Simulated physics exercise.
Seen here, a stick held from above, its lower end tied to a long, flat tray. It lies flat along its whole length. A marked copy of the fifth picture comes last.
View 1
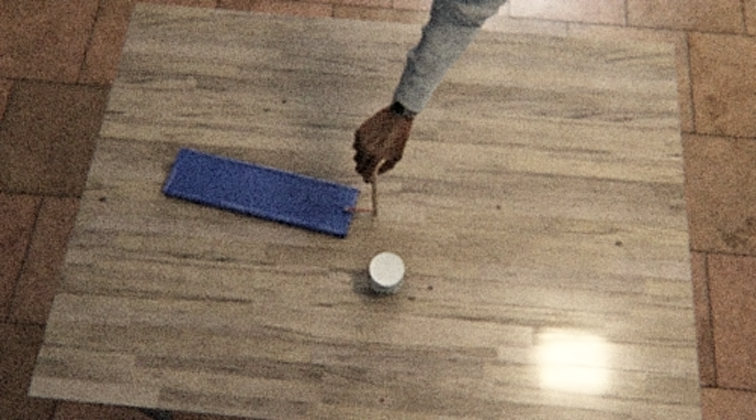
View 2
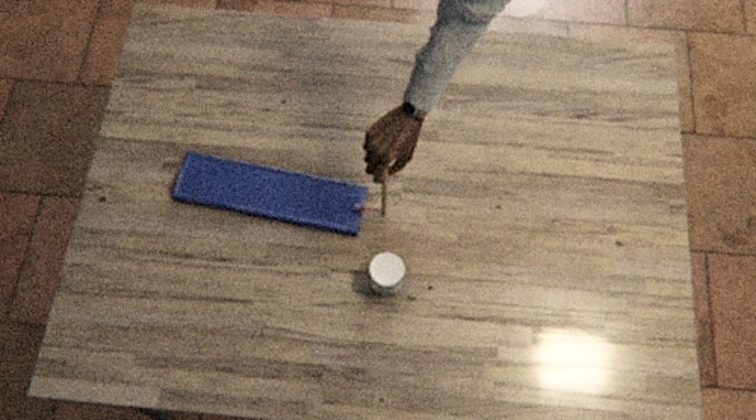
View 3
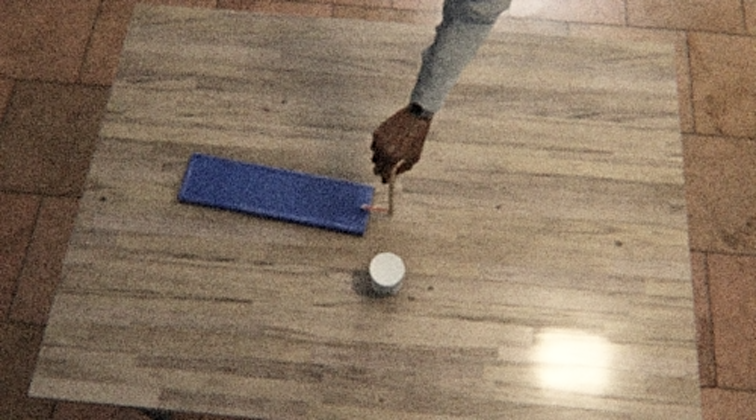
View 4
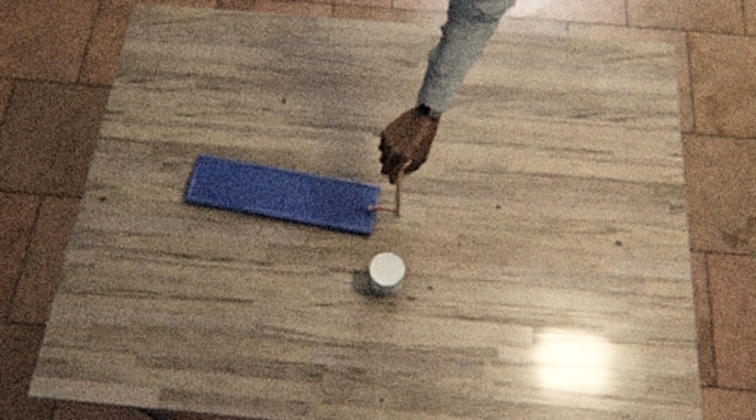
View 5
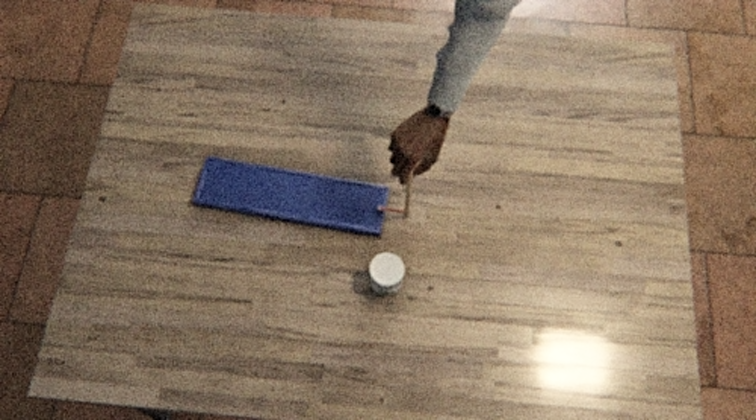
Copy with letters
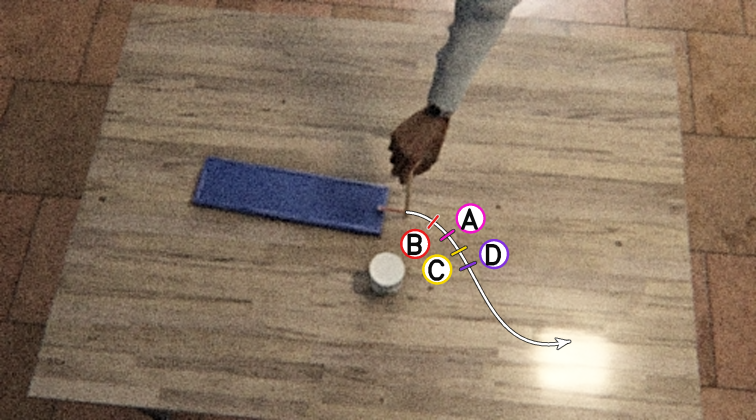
A hand holding a stick tied to a long, flat blue tray moved slowly to the right, drawing the tray a short way across the wooden table while a small white jar stayed still.
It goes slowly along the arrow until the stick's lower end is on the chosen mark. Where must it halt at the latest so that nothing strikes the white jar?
All is well up to D.
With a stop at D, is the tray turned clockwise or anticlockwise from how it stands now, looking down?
Clockwise.
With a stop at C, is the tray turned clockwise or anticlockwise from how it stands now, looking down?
Clockwise.
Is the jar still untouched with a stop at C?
Yes.
On the marked copy, A at (448, 235); B at (433, 222); C at (459, 251); D at (468, 266); the route from (407, 212) via (480, 290) to (569, 341).
Taking D. A third of the way, foot of the stick (435, 224), middle of the tray (320, 200).
Two thirds of the way, foot of the stick (454, 244), middle of the tray (342, 208).
When it is over, foot of the stick (468, 267), middle of the tray (359, 217); nothing has been touched.
As for the rest, A is safe but short; B is safe but short; C is safe but short.
